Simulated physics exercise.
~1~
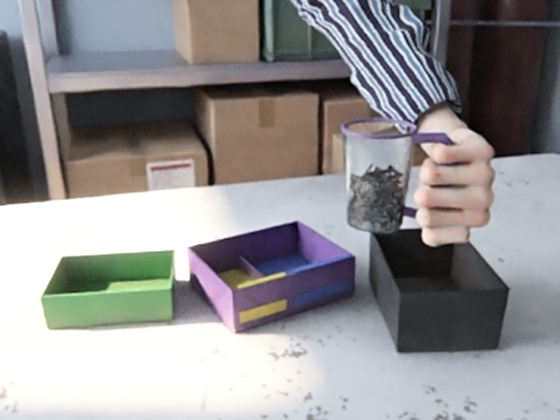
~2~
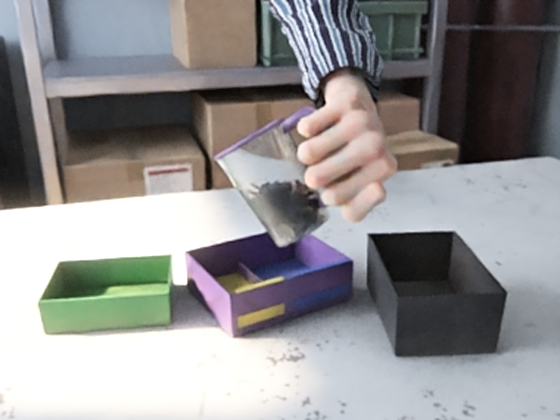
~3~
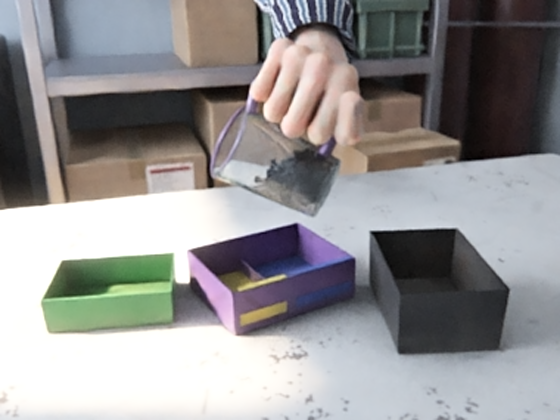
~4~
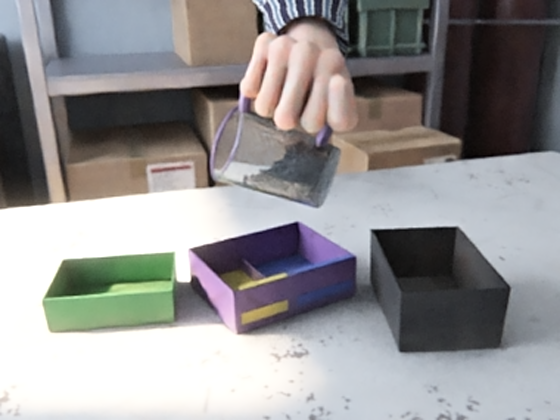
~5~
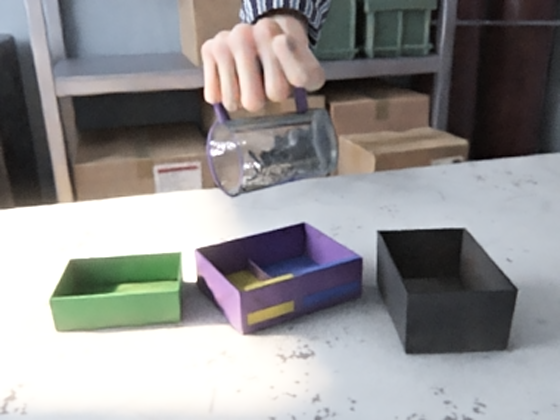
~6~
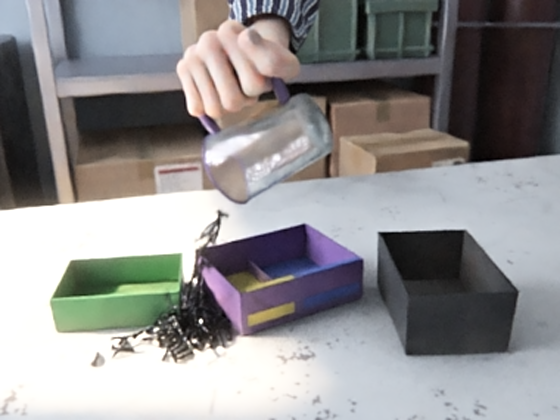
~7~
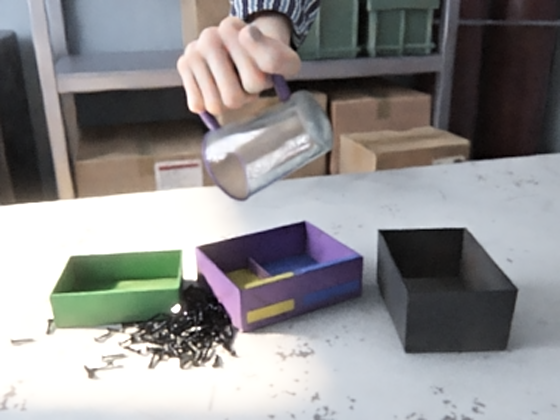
A clear cup with a purple rim and handle, partly filled with small black screws, is held by a hand in a striped sleeve above a pale, speckled table, seen from the front and slightly above. Below stand a green tin on the left, a purple-sided tin with yellow and blue sections in the middle, and a black tin on the right, with shelves and cardboard boxes behind. The hand moves the cup left and tips it onto its side. It tilts further, and the screws pour down between the green and middle tins. The emptied cup stays tipped above the dark pile scattered on the table.
